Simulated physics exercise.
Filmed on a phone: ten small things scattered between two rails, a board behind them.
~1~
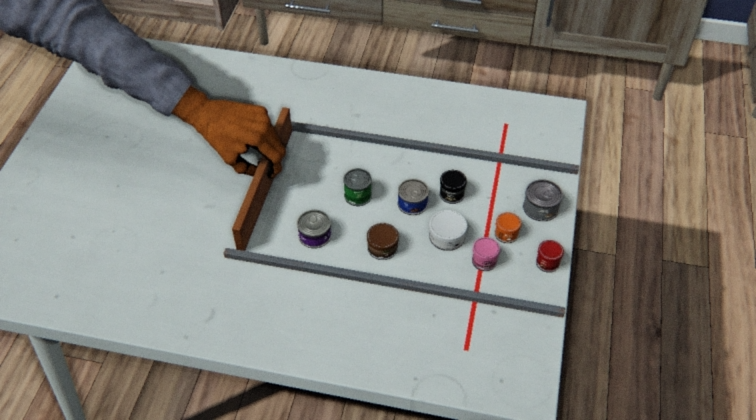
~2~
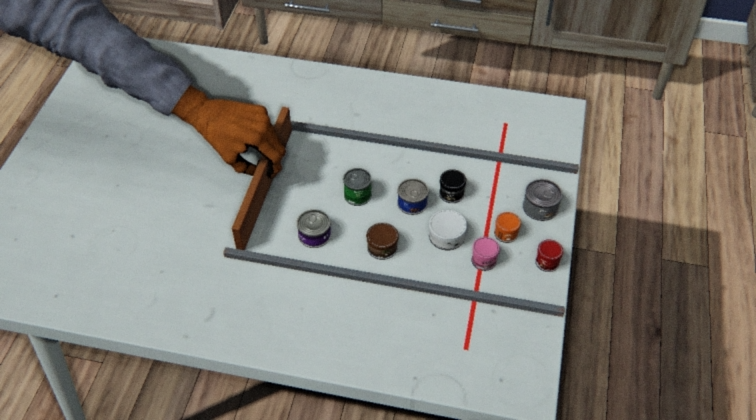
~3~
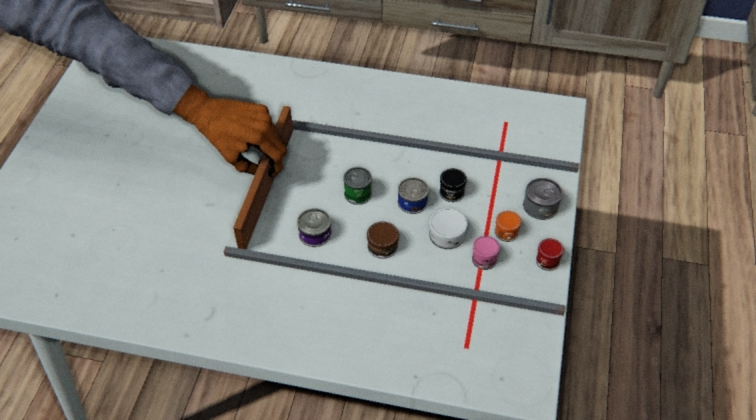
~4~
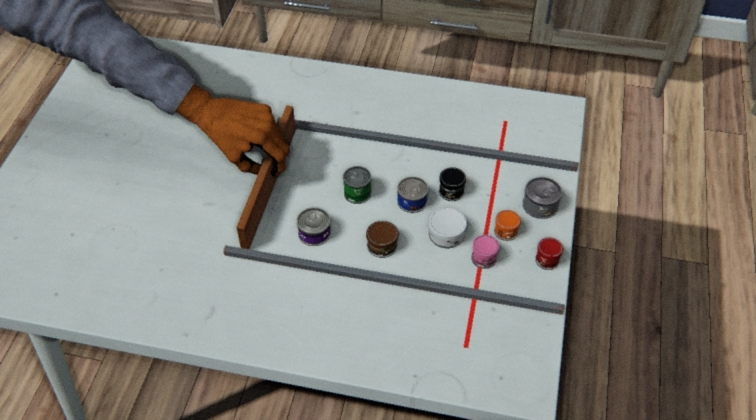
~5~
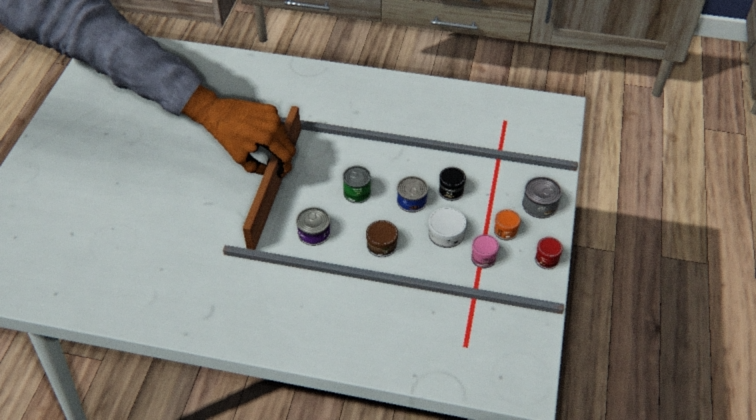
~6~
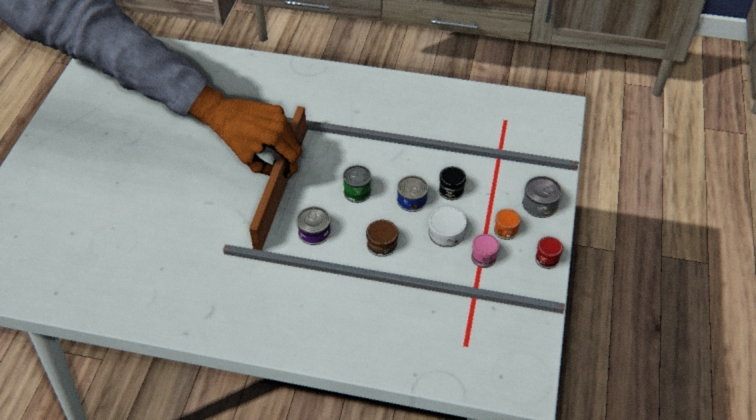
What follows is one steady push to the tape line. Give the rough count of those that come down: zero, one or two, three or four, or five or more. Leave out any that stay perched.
As it turns out, the number that fall off is zero.
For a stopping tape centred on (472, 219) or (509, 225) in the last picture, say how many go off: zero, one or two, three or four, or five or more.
For each place: No fall at all; none.
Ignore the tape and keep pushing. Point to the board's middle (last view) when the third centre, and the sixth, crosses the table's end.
Near (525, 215) and (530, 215).
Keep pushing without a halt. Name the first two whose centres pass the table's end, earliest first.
In order: The red tin, the grey tin.
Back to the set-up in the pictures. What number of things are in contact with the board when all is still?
In contact: 4.
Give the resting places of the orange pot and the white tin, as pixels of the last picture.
About (534, 232), and the other about (504, 235).
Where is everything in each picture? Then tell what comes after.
The first picture shows red tin (549, 256); grey tin (543, 201); orange pot (508, 228); board (264, 177); tape (488, 225).
The second picture shows grey tin (542, 200); brown pot (382, 241).
The third picture shows orange pot (508, 226); white tin (448, 229).
The fourth picture shows red tin (549, 254); green tin (357, 185).
The fifth picture shows grey tin (542, 197); pink tin (485, 252).
The sixth picture shows red tin (549, 253); grey tin (542, 197); orange pot (507, 224); board (280, 176); tape (488, 221).
A little later, none off yet; red tin at rest near (549, 253); grey tin at rest near (542, 197); orange pot at rest near (507, 224).
When it is over, the number that fall off is zero.
